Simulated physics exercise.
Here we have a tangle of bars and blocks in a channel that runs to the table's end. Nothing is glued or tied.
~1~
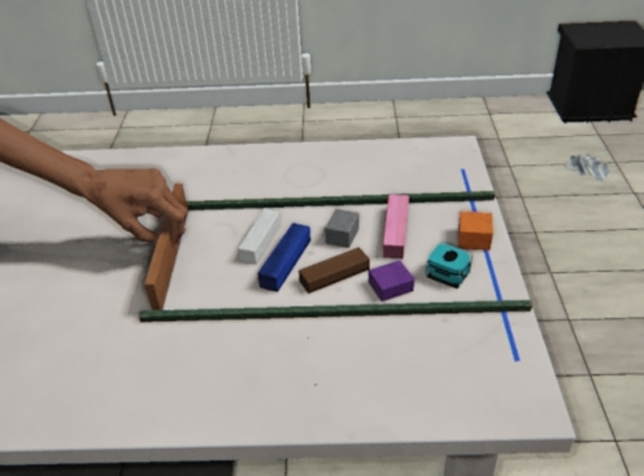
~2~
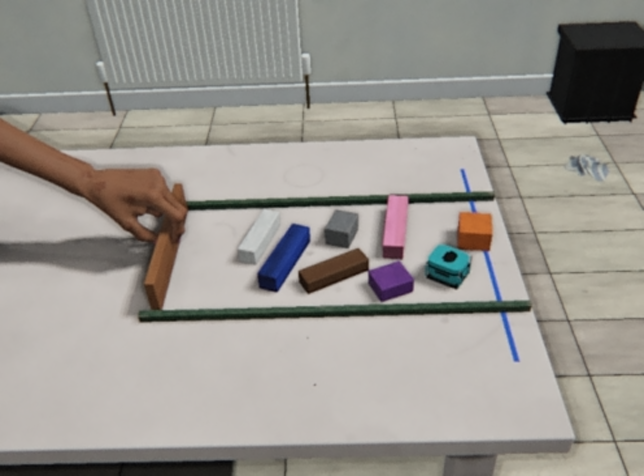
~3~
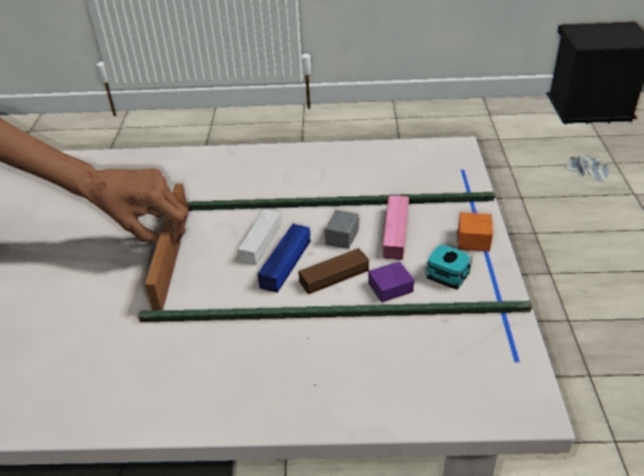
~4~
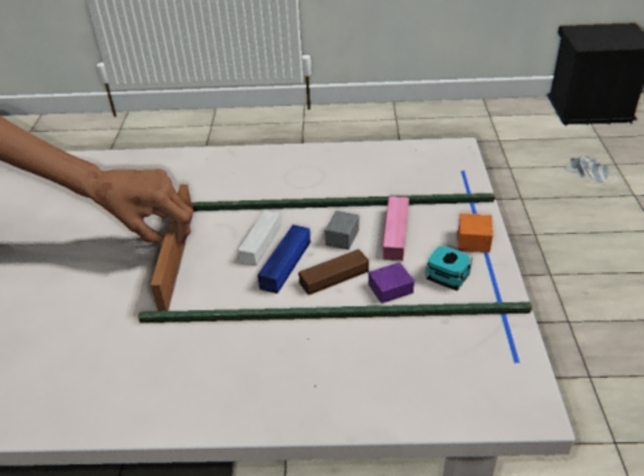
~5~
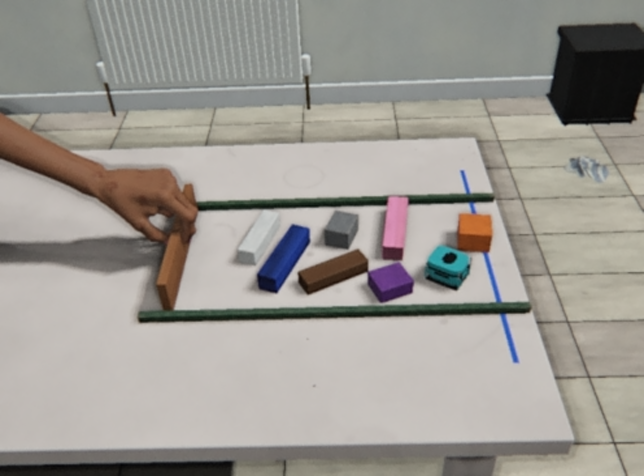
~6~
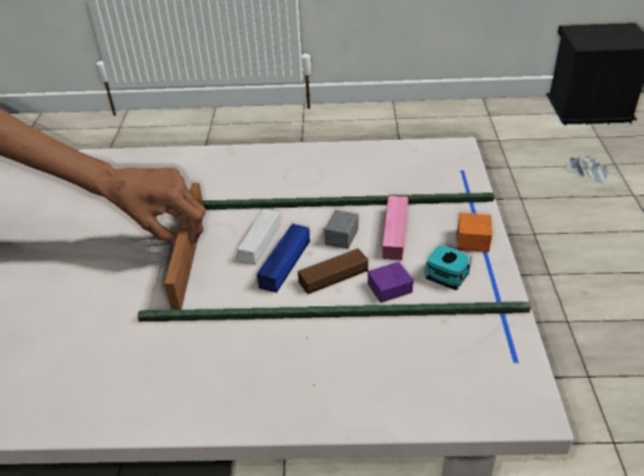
A hand reaching in from the left holds an upright brown board at the left end of a channel between two dark green rails on a pale table, seen from above at an angle. Ahead lie white, blue, brown, grey, purple, pink, turquoise and orange pieces, near a blue line. The board rests at first, then slides slightly right, touching none, while the pieces and view stay still.
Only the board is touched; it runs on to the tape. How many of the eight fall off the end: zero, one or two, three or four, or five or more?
The number that fall off is five or more.
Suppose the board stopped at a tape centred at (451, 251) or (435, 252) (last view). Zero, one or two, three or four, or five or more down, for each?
The falls would be three or four; one to two.
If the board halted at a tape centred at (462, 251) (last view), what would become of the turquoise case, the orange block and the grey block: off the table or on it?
The turquoise case falls, the orange block falls, the grey block holds on.
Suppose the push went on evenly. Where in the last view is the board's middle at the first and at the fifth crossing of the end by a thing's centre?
Its middle is around (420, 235) and later (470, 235).
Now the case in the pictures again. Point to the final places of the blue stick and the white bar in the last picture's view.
The blue stick at (515, 257), the white bar at (490, 229).
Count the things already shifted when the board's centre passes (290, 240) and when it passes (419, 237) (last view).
At the one place 4, at the other 8.
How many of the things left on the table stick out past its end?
The number is 1.
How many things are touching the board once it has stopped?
That makes 2.
Soon after, none off yet; orange block at rest near (474, 232); turquoise case at rest near (448, 267); pink stick at rest near (395, 227).
Then, none off yet; orange block at rest near (475, 232); turquoise case moved a little near (466, 264); pink stick moved about its own width near (446, 226).
At rest, the number that fall off is five or more; fallen, brown stick, grey block, purple block, pink stick, turquoise case and orange block.
